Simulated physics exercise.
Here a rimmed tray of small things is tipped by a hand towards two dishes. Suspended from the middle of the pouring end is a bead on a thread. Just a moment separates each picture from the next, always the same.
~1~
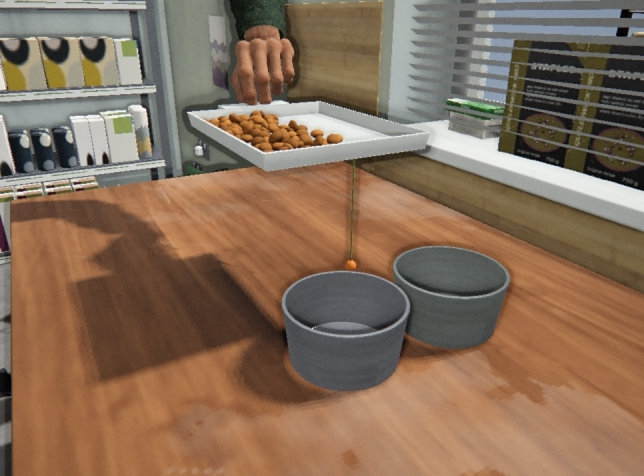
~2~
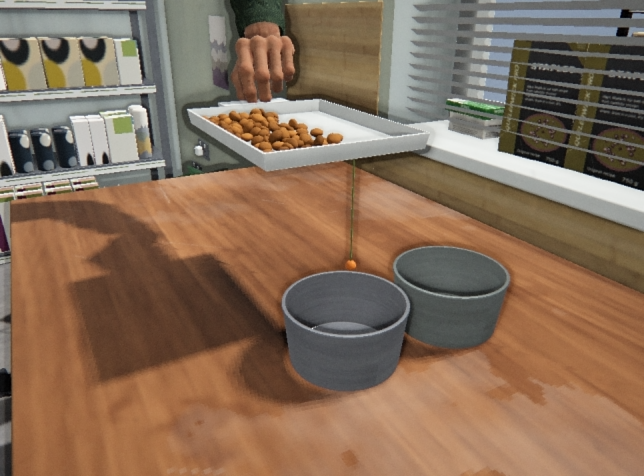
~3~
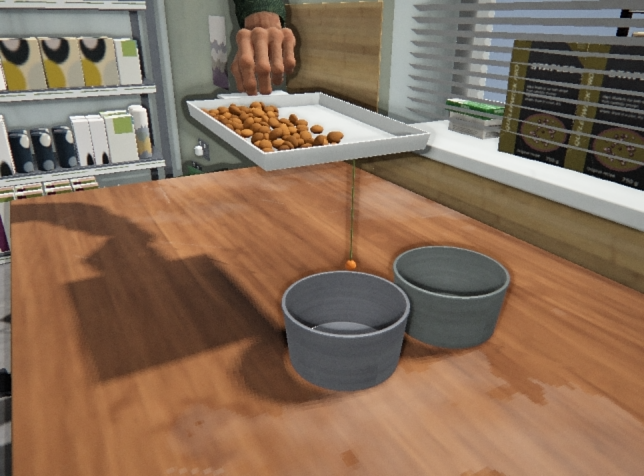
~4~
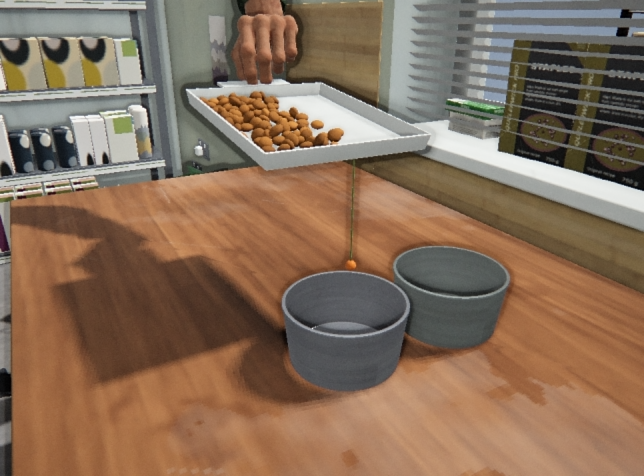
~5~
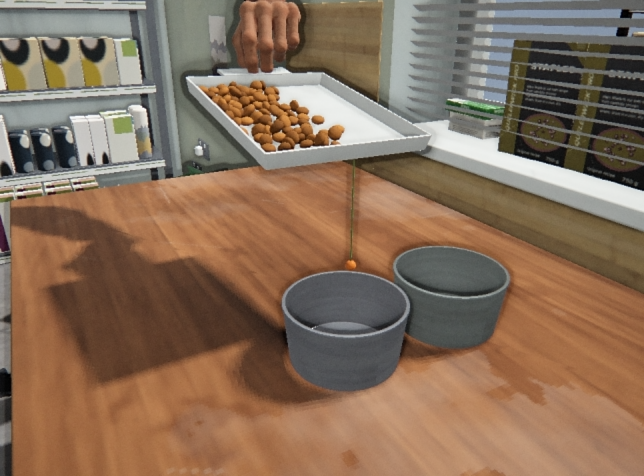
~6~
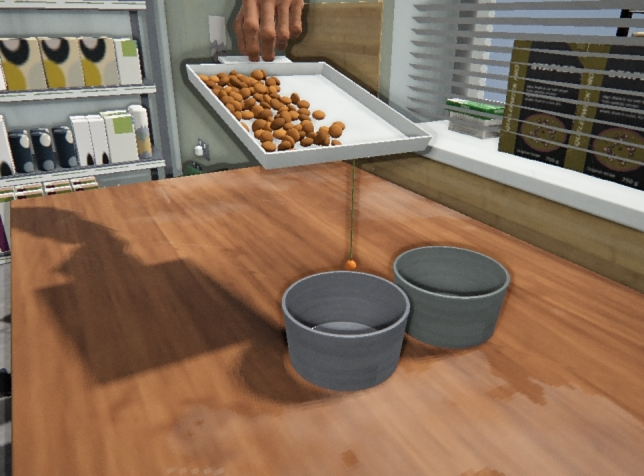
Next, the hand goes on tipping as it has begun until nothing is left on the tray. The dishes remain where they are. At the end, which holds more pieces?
The larger heap is bound to sit in the left dish there.
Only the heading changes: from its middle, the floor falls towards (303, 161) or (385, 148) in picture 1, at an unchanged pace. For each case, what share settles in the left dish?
Roughly 50 percent, then 20 percent.
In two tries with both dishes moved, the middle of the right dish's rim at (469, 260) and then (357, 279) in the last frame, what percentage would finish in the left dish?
It would be roughly 60 per cent, followed by roughly 0 per cent.
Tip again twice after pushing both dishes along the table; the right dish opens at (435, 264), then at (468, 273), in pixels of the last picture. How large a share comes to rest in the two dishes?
Close to 60 in a hundred, followed by close to 80 in a hundred.
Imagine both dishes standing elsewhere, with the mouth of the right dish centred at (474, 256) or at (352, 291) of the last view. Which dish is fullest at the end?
In order of the tries: The dish on the left side, then the dish on the right side.
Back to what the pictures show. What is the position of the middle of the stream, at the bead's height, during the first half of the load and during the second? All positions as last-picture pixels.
First part (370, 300), rest (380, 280).
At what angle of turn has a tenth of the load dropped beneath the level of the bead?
About 75 degrees.
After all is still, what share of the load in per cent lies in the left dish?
Roughly 60 in every hundred pieces, I'd say.
Soon, tray tipped steeply; nearly all on the tray; a stray few in the air.
A while on, tray tipped right over; about half on the tray; about a quarter in the left dish; a small part in the right dish; a small part outside both; a small part in the air.
Towards the end, tray tipped past a quarter turn; about two thirds in the left dish; about a quarter in the right dish; about a quarter outside both.
Finally, tray tipped past a quarter turn; about two thirds in the left dish; about a quarter in the right dish; about a quarter outside both.
